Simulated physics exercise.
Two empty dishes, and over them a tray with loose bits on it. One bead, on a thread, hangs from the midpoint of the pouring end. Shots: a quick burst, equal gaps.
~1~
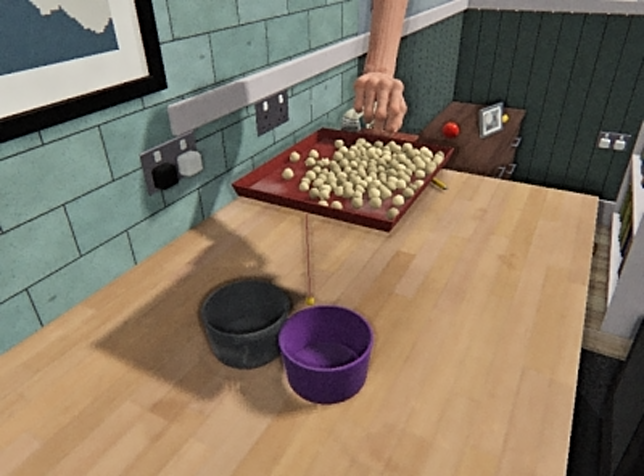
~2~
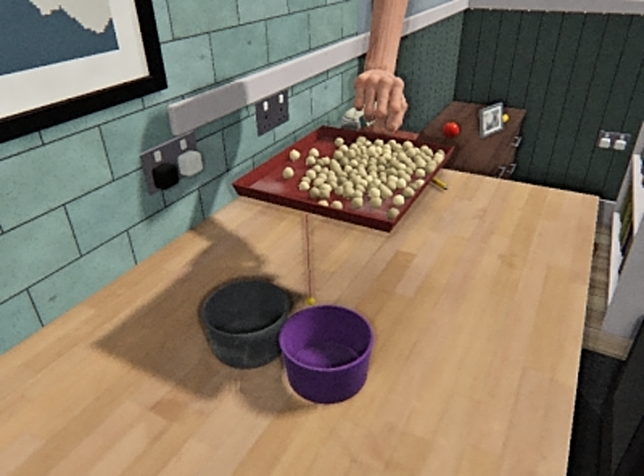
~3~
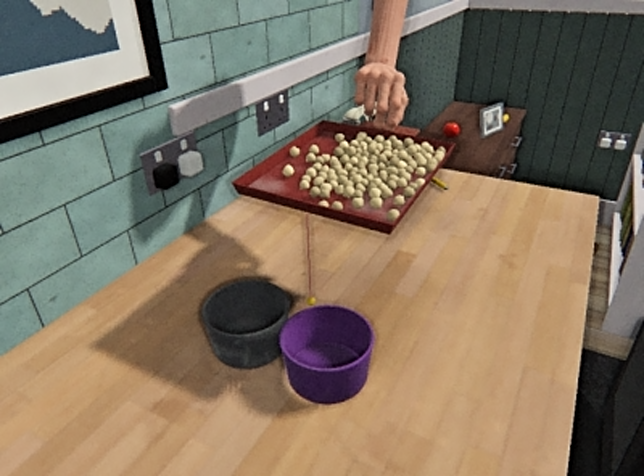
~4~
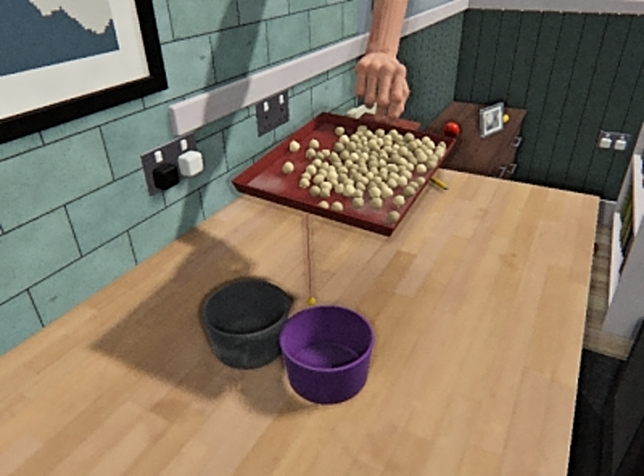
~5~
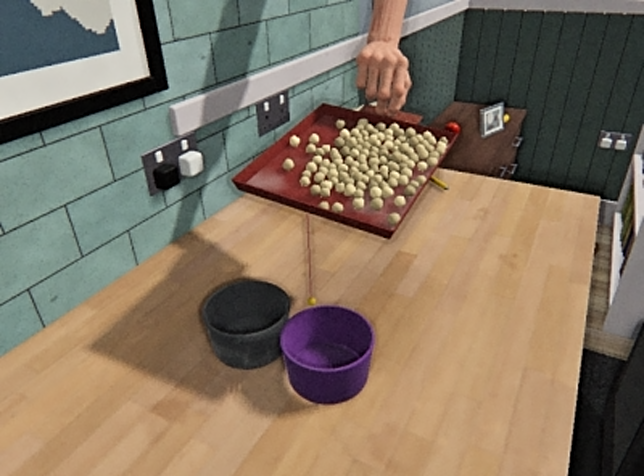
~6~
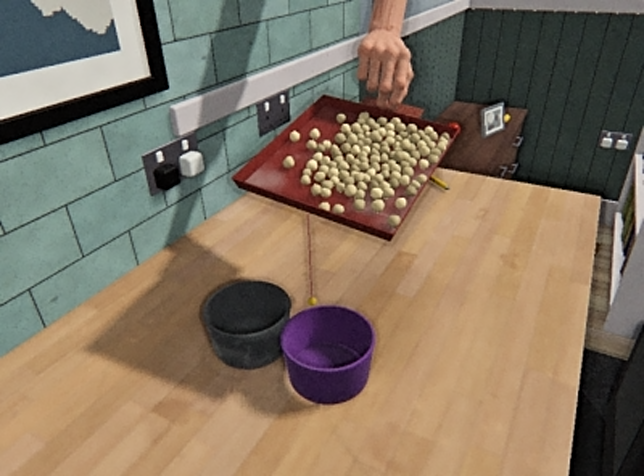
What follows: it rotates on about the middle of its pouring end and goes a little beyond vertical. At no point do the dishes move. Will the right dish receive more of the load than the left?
Yes, the right dish does.
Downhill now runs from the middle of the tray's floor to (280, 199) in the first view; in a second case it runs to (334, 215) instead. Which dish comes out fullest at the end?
Try 1: The left-side dish; try 2: The right-side dish.
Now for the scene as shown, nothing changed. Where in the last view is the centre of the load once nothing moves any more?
Somewhere around (365, 385) in the last picture.
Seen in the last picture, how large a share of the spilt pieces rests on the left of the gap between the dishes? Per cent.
I'd put it at around 10 per cent.
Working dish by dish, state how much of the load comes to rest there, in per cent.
Left about 0, right about 30 in a hundred.
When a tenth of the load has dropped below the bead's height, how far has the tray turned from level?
It is at around 75 degrees.
Just after the last frame, tray tipped steeply; almost all on the tray; just a few in the air.
A moment on, tray tipped right over; about a tenth on the tray; roughly a quarter in the right dish; roughly half outside both; about a tenth in the air.
Further on, tray tipped past a quarter turn; roughly a third in the right dish; roughly two thirds outside both.
When it is over, tray tipped past a quarter turn; roughly a third in the right dish; not one in the left dish; roughly two thirds outside both.
